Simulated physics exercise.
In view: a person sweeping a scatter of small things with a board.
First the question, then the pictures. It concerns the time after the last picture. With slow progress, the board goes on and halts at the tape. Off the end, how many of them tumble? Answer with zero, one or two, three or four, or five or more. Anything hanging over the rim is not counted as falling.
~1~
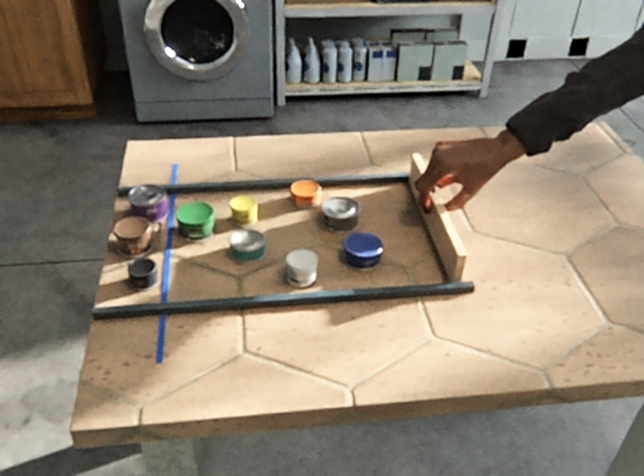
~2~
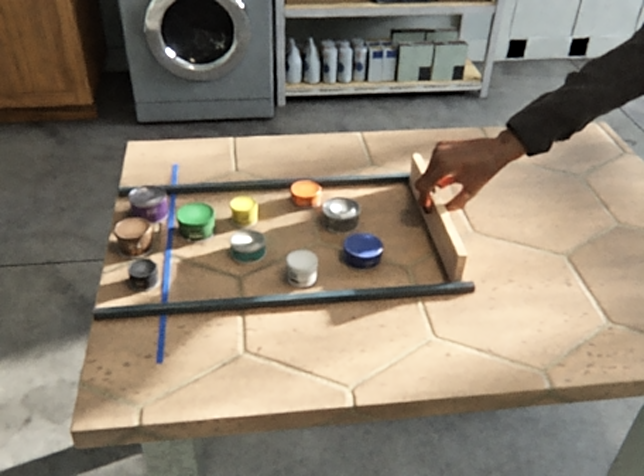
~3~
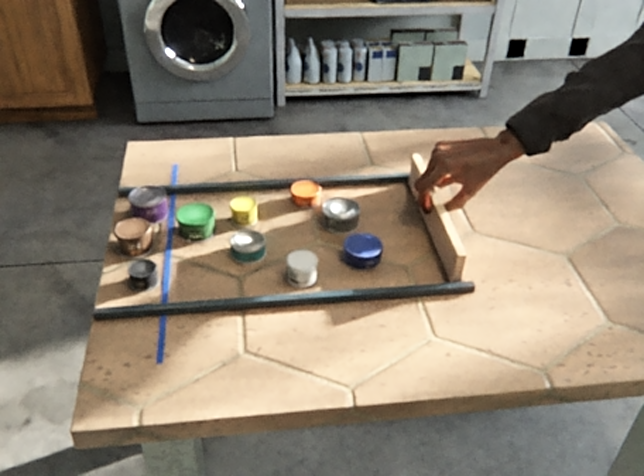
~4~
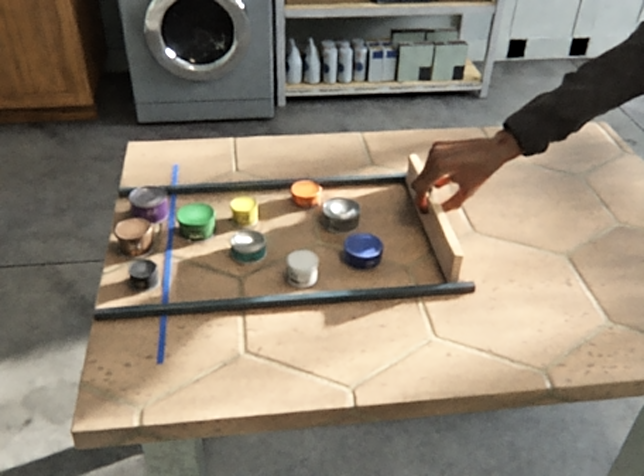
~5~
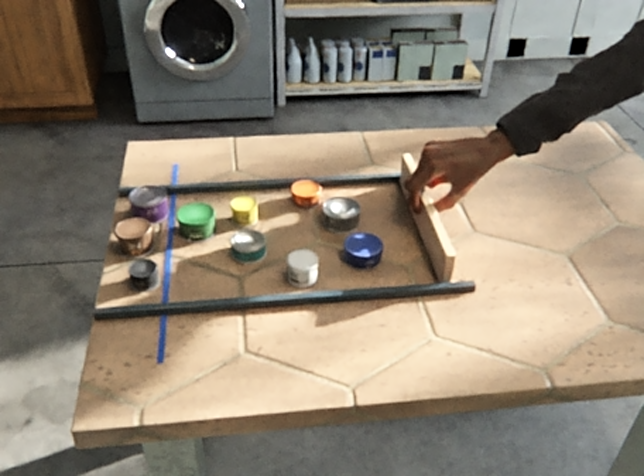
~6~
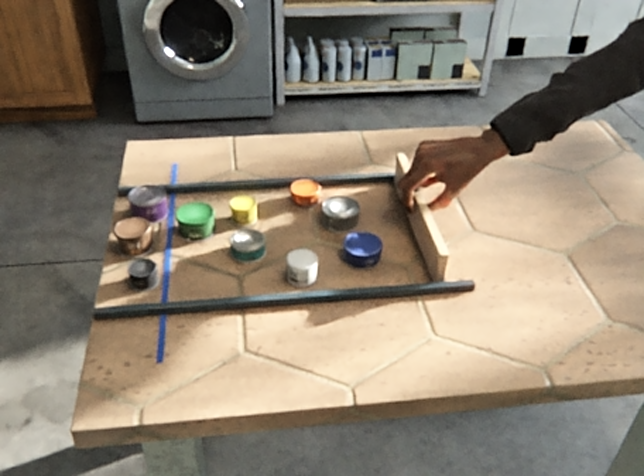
One or two.
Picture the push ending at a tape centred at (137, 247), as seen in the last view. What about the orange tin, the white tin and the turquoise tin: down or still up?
Orange tin stays put, white tin stays put, turquoise tin goes off.
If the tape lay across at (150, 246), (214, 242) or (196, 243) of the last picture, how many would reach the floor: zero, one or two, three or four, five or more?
Spot one gives either three or four, spot two no fall at all, spot three none.
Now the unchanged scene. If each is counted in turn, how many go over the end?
All told, 1.
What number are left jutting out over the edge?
The tally is 2.
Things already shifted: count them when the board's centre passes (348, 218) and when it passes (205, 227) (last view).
Tally: 2; 9.
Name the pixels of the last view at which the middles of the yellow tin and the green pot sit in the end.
First: About (140, 210); second: About (111, 225).
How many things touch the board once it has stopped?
Looks like 4 of them, all told.
Soon after, none off yet; brown pot at rest near (134, 238); purple pot at rest near (149, 204); black pot at rest near (143, 275).
Then, none off yet; brown pot moved a little near (122, 242); purple pot moving near (142, 202); black pot at rest near (143, 275).
At rest, the number that fall off is one or two; fallen, brown pot.
